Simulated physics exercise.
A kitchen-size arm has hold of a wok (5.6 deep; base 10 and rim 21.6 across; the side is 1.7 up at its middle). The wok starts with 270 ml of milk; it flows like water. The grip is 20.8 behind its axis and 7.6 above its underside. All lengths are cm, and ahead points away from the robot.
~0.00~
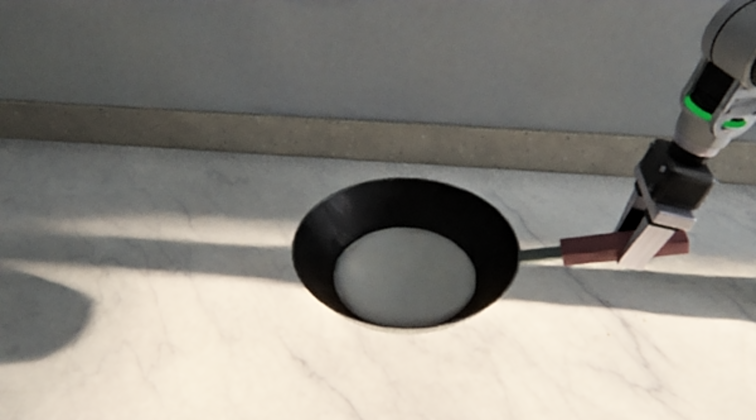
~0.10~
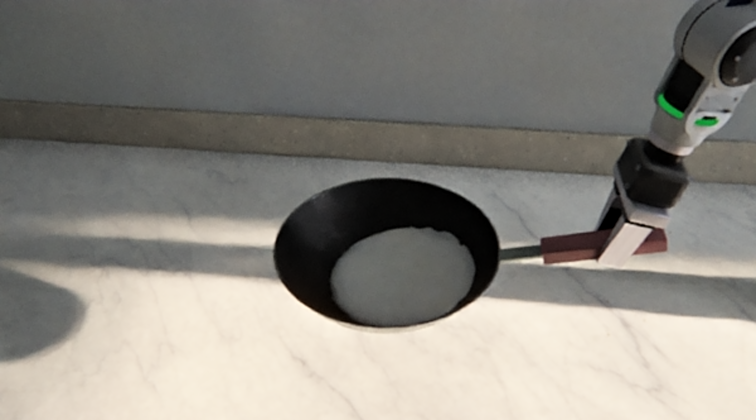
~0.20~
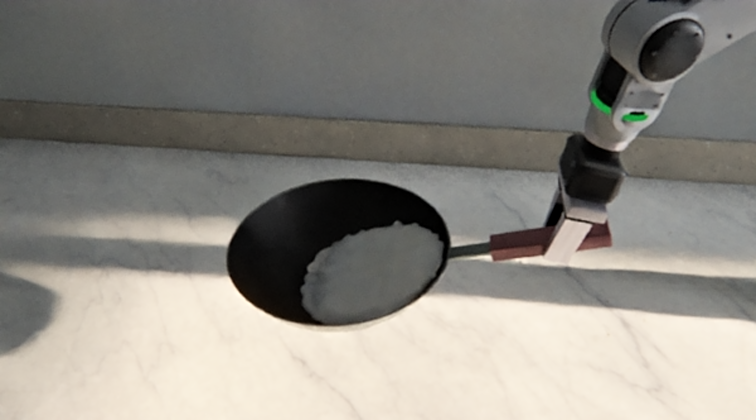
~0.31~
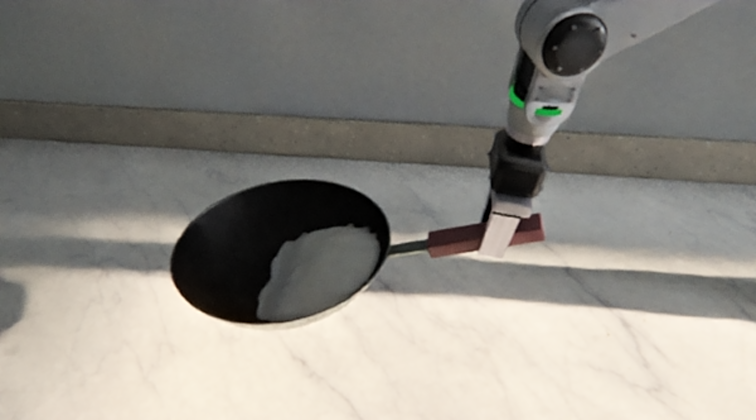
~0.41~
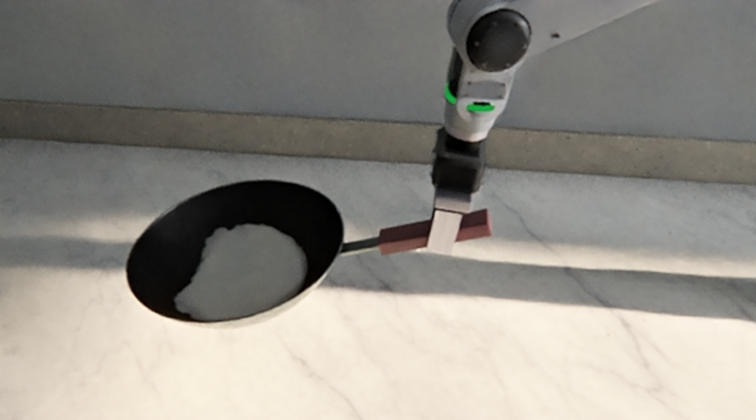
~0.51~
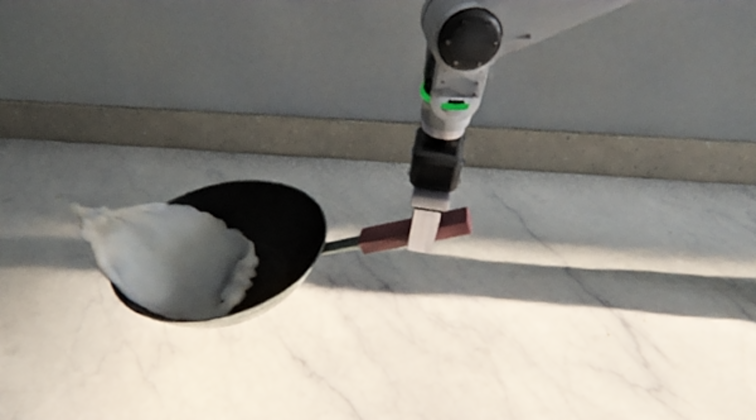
A grey robot arm with glowing green lights grips the reddish-brown handle of a black wok holding white milk, above a pale marble counter by a grey wall, seen from above at an angle. The arm carries the wok leftward while the camera stays still. The milk shifts toward the handle, then swings back left as the wok tilts slightly, and surges over the left rim in a ragged sheet.
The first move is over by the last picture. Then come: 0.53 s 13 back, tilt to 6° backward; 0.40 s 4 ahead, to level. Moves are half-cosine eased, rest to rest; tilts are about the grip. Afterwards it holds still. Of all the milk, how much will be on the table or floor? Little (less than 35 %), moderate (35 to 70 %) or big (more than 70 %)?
A moderate share, 35 to 70 %, ends on the table or floor.
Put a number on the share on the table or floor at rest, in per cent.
Some 55 per cent.
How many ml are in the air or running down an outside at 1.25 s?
Some 5 ml.
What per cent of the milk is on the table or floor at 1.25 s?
Near 50 %.
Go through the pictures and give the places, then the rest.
The first frame shows wok middle at (405, 265), level; upper third of the milk around (408, 273), from x 335 to 475, top at y 230; 270 ml in the wok.
The second frame shows wok middle at (387, 265), level; upper third of the milk around (427, 273), from x 330 to 470, top at y 230.
The third frame shows wok middle at (341, 264), tilted 2° forward; upper third of the milk around (409, 263), from x 305 to 440, top at y 225.
The fourth frame shows wok middle at (287, 264), tilted 3° forward; upper third of the milk around (348, 261), from x 260 to 380, top at y 225.
The fifth frame shows wok middle at (244, 263), tilted 5° forward; upper third of the milk around (256, 270), from x 175 to 305, top at y 225.
The sixth frame shows wok middle at (228, 263), tilted 5° forward; upper third of the milk around (132, 236), from x 45 to 255, top at y 185; 250 ml in the wok, 20 ml in the air or running down outside.
After 0.88 s, tilted 4° backward, liquid up to 17 above the table; 150 ml in the wok, 120 ml on the table or floor.
After 1.25 s, tilted 3° backward, liquid up to 19 above the table; 140 ml on the table or floor, 125 ml in the wok, 5 ml in the air or running down outside.
After 1.64 s, level, liquid up to 17 above the table; 145 ml on the table or floor, 125 ml in the wok.
After 2.44 s, level, liquid up to 13 above the table; 145 ml on the table or floor, 125 ml in the wok.
At rest, 145 ml on the table or floor, 125 ml in the wok. That is 54 % on the table or floor.
